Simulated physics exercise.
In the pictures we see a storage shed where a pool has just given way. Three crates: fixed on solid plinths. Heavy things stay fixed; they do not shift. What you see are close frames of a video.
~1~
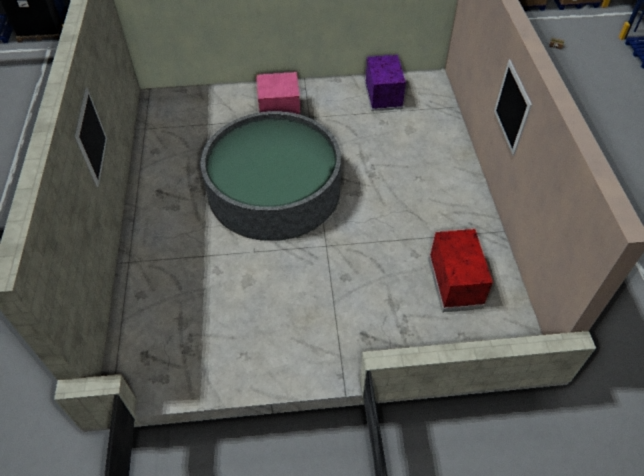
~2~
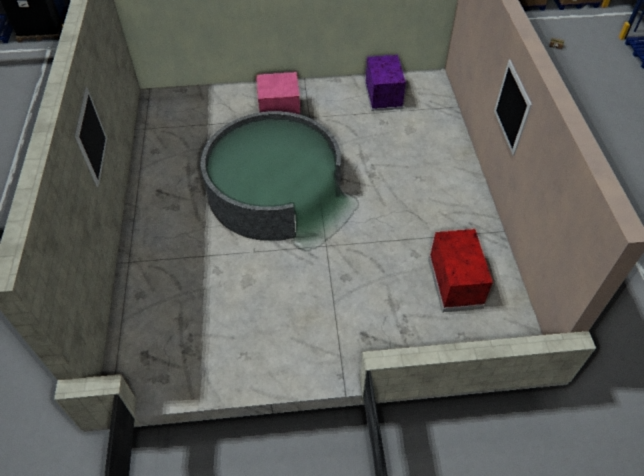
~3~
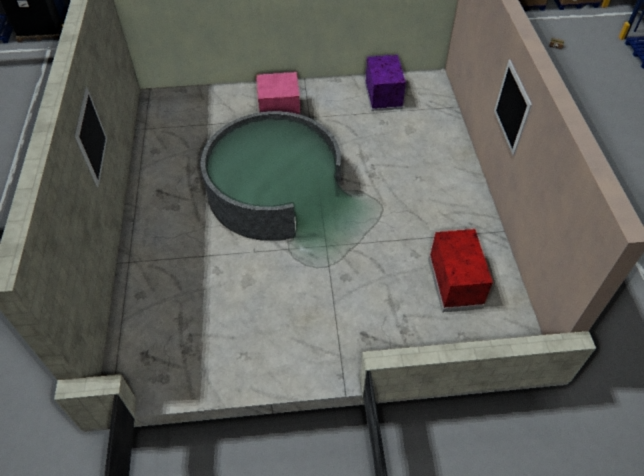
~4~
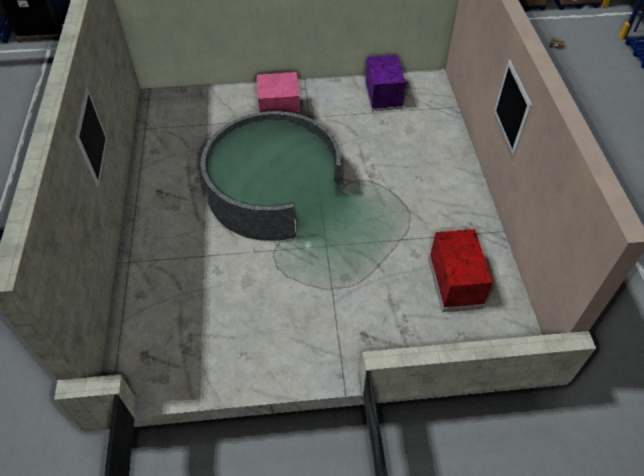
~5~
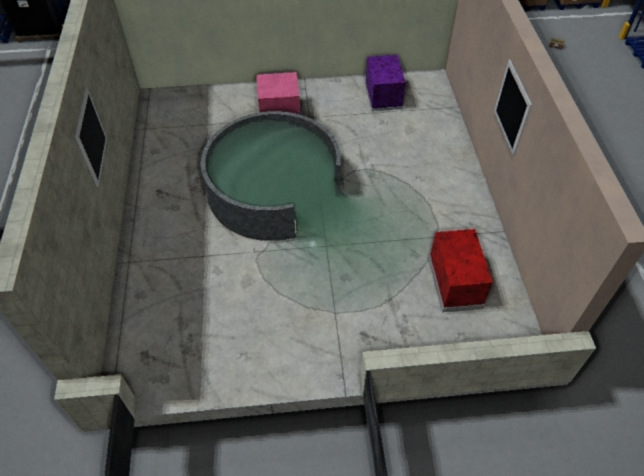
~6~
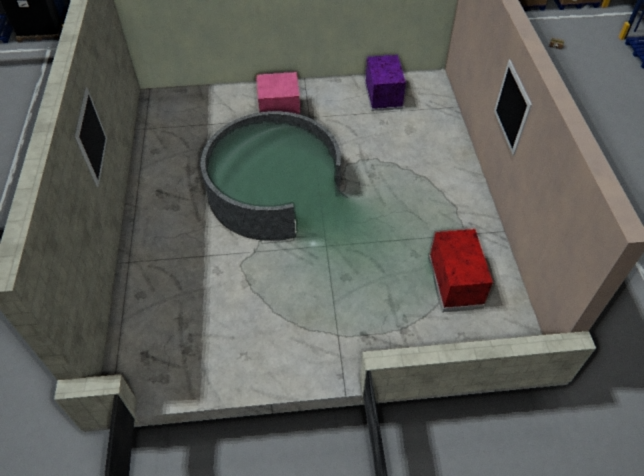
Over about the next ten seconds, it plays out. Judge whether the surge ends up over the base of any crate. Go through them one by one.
The pink crate has too short a plinth. The purple crate has too short a plinth. The red crate has too short a plinth.
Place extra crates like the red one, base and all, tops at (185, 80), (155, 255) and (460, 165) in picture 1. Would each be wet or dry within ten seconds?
Well, the first one is never reached, the second is never reached, and the third goes wet.
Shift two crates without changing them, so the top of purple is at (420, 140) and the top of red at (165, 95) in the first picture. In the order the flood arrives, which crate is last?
Answer: The crate marked red.
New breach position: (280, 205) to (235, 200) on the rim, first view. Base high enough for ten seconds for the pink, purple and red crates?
Here goes: Pink crate - left alone; purple crate - left alone; red crate - left alone.
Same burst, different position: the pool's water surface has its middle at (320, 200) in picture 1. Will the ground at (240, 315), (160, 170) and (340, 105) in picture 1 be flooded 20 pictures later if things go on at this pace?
First drenched; next unwetted; last unwetted.
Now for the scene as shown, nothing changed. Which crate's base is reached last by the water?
The pink-painted one, as I see it.
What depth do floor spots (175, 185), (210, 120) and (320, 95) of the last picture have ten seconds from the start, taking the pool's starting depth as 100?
I'd say around 4 per cent, then 4 per cent, then 10 per cent.
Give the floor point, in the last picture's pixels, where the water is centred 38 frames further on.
I'd point to (364, 224).
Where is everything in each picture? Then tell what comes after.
Still water in the pool at (272, 161), in the first picture.
The front is at (354, 202), out from the gap at (322, 210), in the second picture.
Water pours out at (322, 212) and has run to (373, 203), in the third picture.
The front is at (404, 224), out from the gap at (322, 212), in the fourth picture.
The front is at (431, 240), out from the gap at (322, 212), in the fifth picture.
Water pours out at (322, 211) and has run to a hidden place, in the sixth picture.
A moment on, water covers 30 % of the floor; the pink crate not reached, the purple crate not reached, the red crate water round its plinth.
Next, water covers 30 % of the floor; the pink crate not reached, the purple crate not reached, the red crate water round its plinth.
Then, water covers 45 % of the floor; the pink crate not reached, the purple crate water round its plinth, the red crate water round its plinth.
Later, water covers 70 % of the floor; the pink crate water round its plinth, the purple crate water round its plinth, the red crate water round its plinth.
In the end, water covers 95 % of the floor; the pink crate was topped, the purple crate was topped, the red crate was topped.
